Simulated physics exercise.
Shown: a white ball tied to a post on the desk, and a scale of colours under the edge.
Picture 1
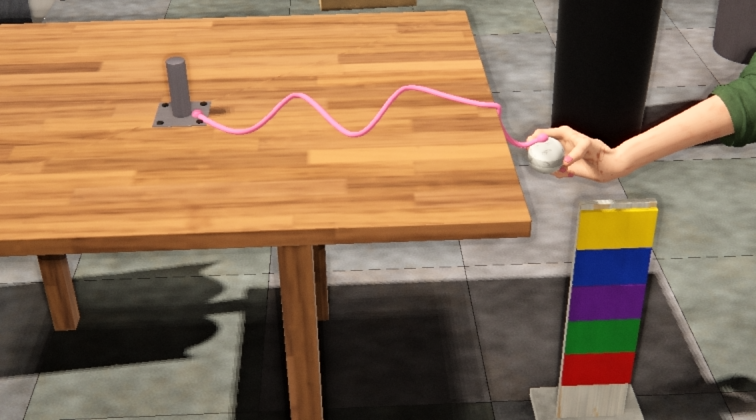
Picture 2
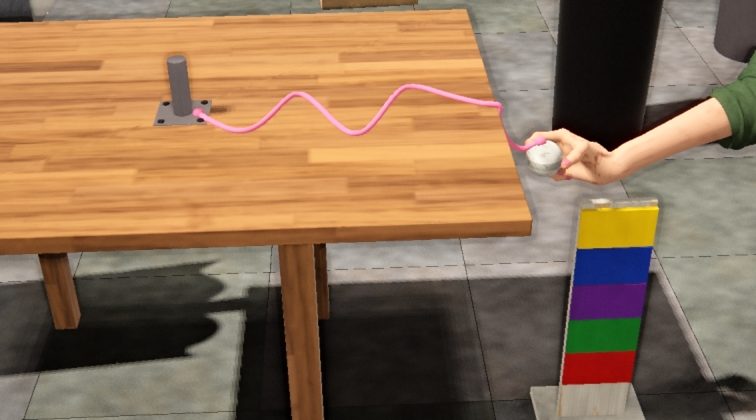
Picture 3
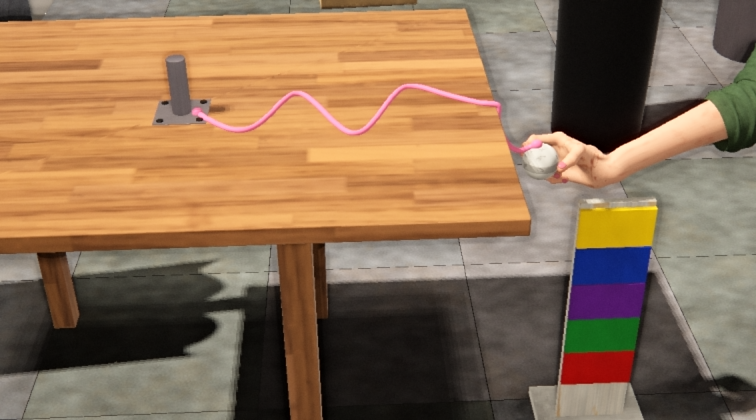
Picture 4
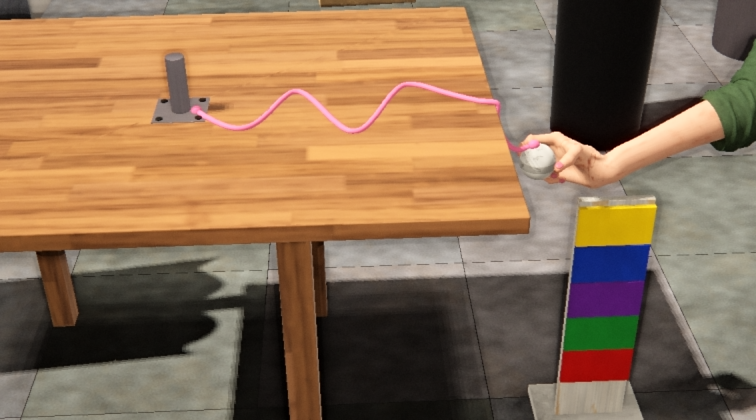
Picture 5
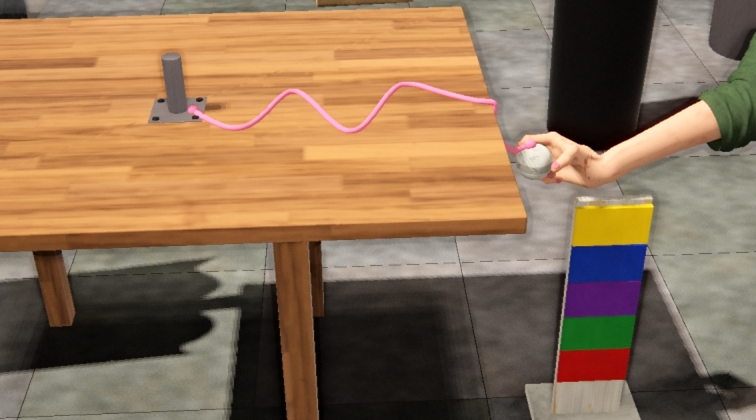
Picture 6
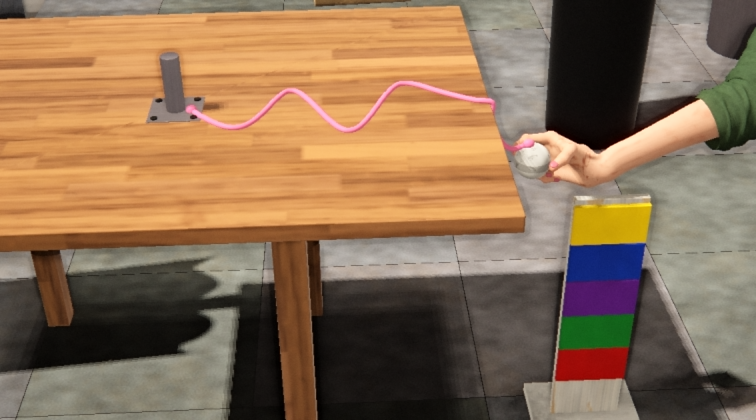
A white ball, pinched in the fingers of a green-sleeved arm, is held just off the right edge of a wooden desk on a grey tiled floor, seen from slightly above. A wavy pink cord ties it to a grey post at left, above an upright scale of yellow, blue, purple, green and red. The hand eases the ball slightly left while the view drifts faintly right and the cord barely shifts.
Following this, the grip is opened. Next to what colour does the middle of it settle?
Next to green.
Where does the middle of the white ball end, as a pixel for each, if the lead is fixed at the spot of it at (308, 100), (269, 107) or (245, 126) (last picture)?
Taking them in turn, I'd expect around (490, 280), (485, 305) and finally (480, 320).
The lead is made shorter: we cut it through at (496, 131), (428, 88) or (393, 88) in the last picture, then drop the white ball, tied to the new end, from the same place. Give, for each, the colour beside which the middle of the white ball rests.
Try 1 - purple; try 2 - yellow; try 3 - above them all.
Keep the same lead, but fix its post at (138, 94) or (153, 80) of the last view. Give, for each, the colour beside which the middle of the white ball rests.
First try: Purple; second try: Purple.
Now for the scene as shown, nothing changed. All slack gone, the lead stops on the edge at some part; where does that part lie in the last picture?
You'll find it somewhere around (369, 118).
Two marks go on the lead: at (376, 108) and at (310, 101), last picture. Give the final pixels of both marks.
Final spots: (491, 131), then (386, 105).
Early on, ball near (512, 327); level with green.
Midway, ball near (451, 322); level with green.
Near the end, ball near (495, 331); level with green.
Finally, ball near (475, 331); level with green. Its centre hangs level with the green band.
